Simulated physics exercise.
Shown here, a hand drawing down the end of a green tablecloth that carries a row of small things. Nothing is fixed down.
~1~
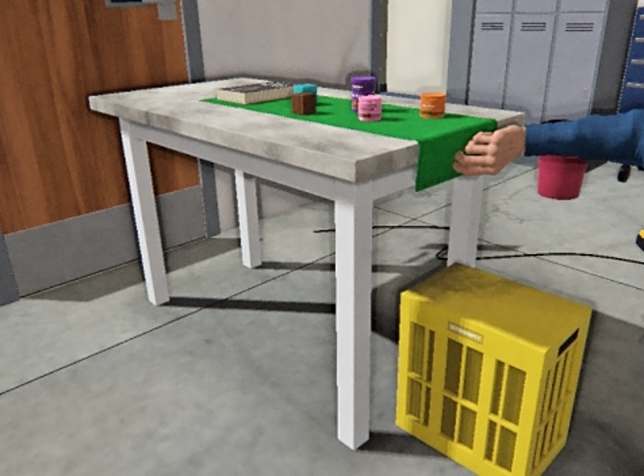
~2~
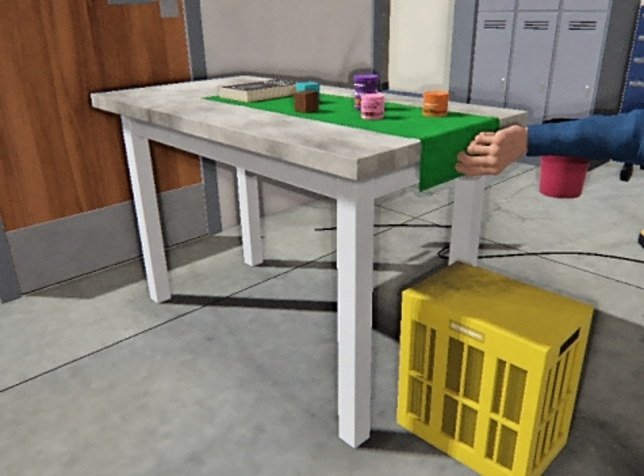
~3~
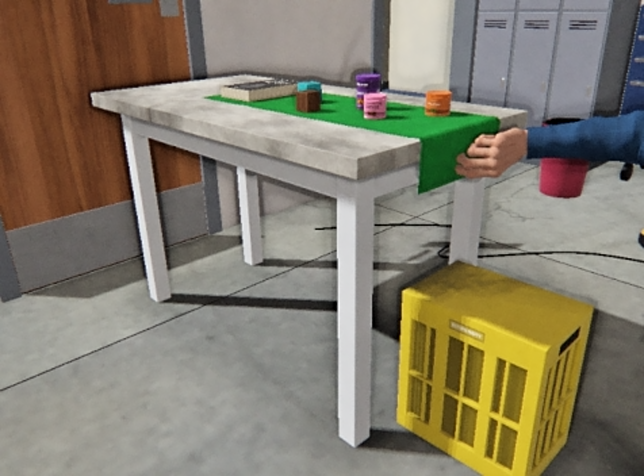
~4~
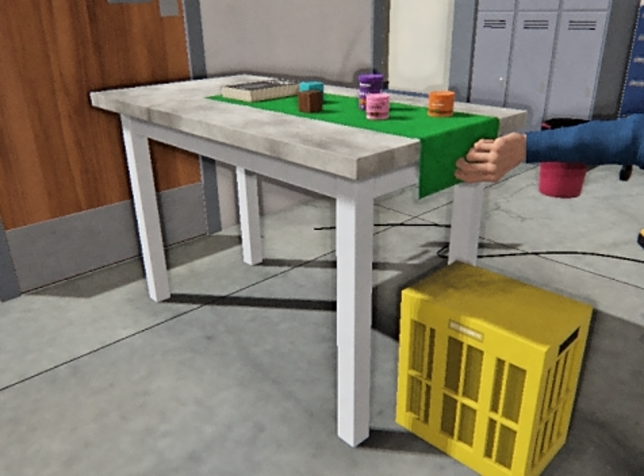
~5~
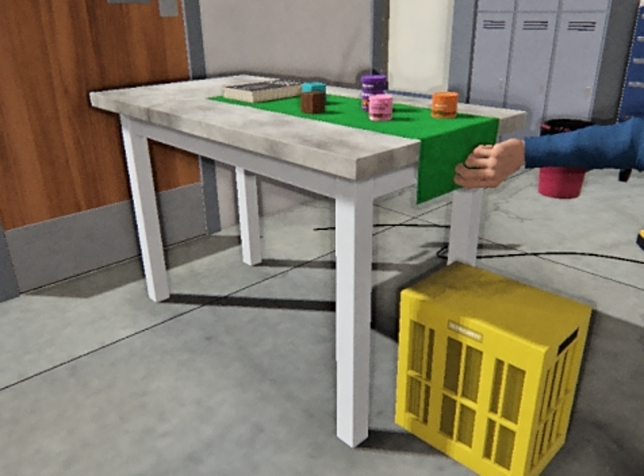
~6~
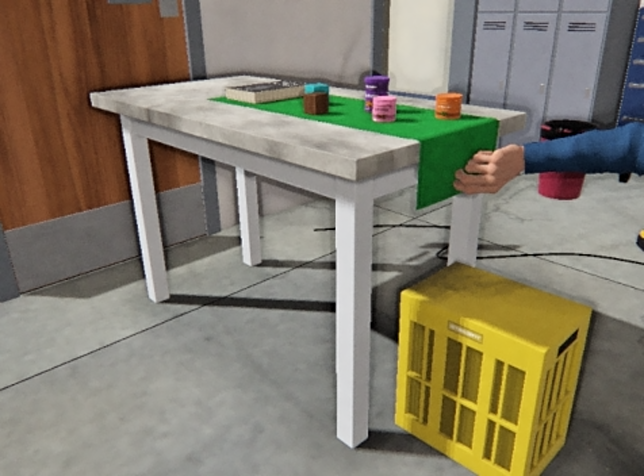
A hand in a blue sleeve, at the right, slowly draws the hanging end of a green cloth downward over the edge of a pale grey table with white legs, seen from slightly above in a room with lockers and a wooden door. On the cloth sit orange, pink, purple and brown-and-turquoise items, with a yellow crate below. The items shift slightly rightward with the cloth, while the camera stays still.
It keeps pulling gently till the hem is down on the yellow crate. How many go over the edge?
Over the edge go two.
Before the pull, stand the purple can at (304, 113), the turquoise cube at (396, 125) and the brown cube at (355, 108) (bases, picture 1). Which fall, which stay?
The purple can holds on, the turquoise cube tumbles off, the brown cube stays on.
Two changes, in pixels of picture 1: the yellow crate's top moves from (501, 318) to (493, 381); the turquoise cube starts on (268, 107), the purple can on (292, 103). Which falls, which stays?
The turquoise cube survives; the purple can remains up.
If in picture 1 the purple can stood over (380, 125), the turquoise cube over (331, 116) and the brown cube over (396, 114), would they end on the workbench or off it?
The purple can comes down, the turquoise cube survives, the brown cube goes over.
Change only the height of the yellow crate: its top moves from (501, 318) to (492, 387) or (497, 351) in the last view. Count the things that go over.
It would be 4 and 3.
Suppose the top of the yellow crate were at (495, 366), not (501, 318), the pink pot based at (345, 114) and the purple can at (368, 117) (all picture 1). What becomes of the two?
The pink pot drops off, the purple can tumbles off.
A little later, hem near (456, 234); all still up.
Next, hem near (454, 264); orange pot gone.
Later still, hem on the crate; orange pot and pink pot gone.
When it is over, hem on the crate; orange pot and pink pot gone. The workbench loses two.
